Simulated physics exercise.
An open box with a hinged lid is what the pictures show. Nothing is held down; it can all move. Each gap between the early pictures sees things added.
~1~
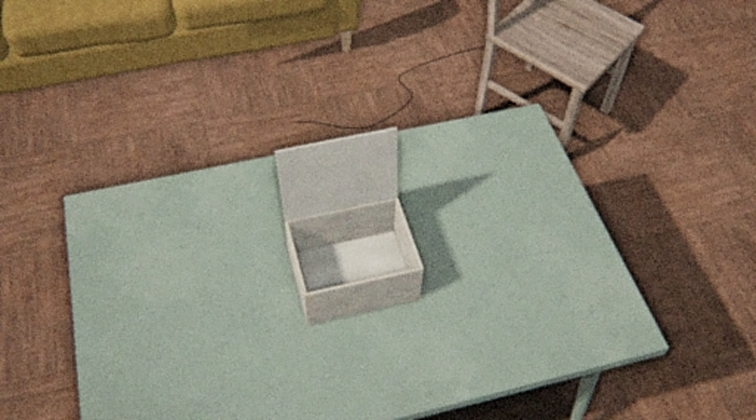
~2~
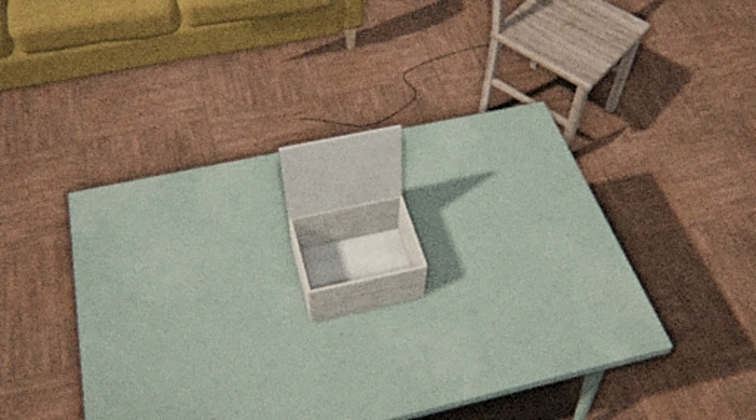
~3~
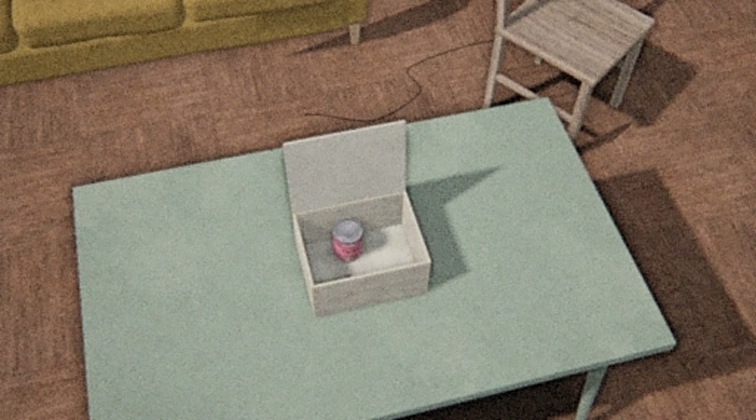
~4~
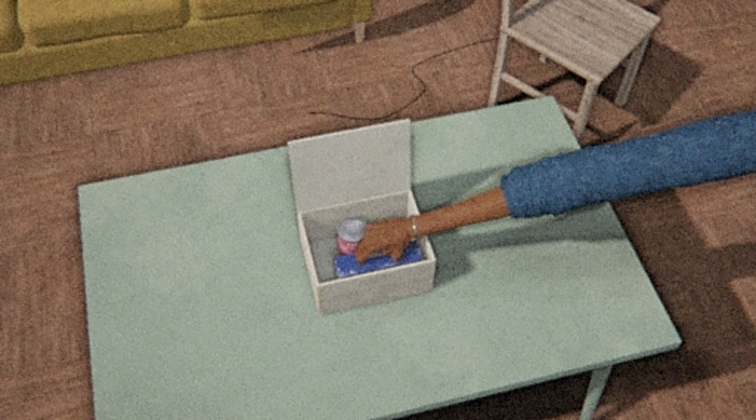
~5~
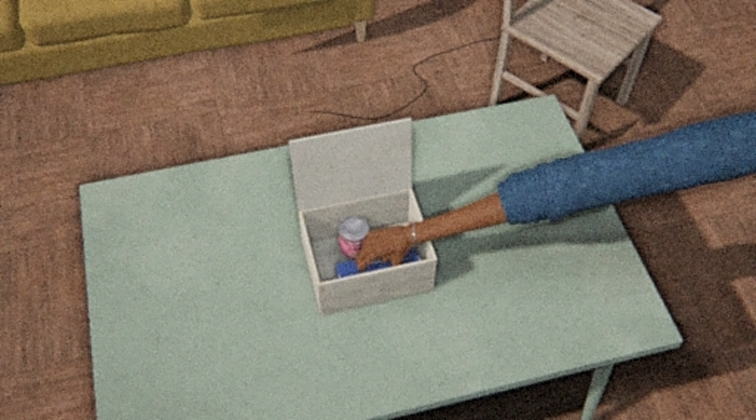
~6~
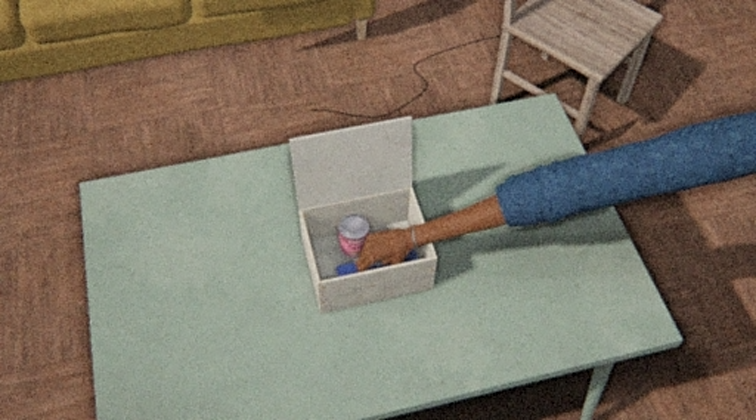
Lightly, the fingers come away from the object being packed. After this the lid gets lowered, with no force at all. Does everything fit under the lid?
The lid is in place.
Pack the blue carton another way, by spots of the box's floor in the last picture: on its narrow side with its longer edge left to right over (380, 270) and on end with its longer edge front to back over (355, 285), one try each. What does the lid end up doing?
Shut, then open.
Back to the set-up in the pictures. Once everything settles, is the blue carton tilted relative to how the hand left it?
As it turns out, the blue carton keeps its original angle.
Then, 1.50 s past the last view, lid 70° above the rim.
Then, 1.80 s past the last view, lid 33° above the rim.
Finally, lid shut; both still in place. Final places as the last picture's camera would see them, blue carton near (379, 275).
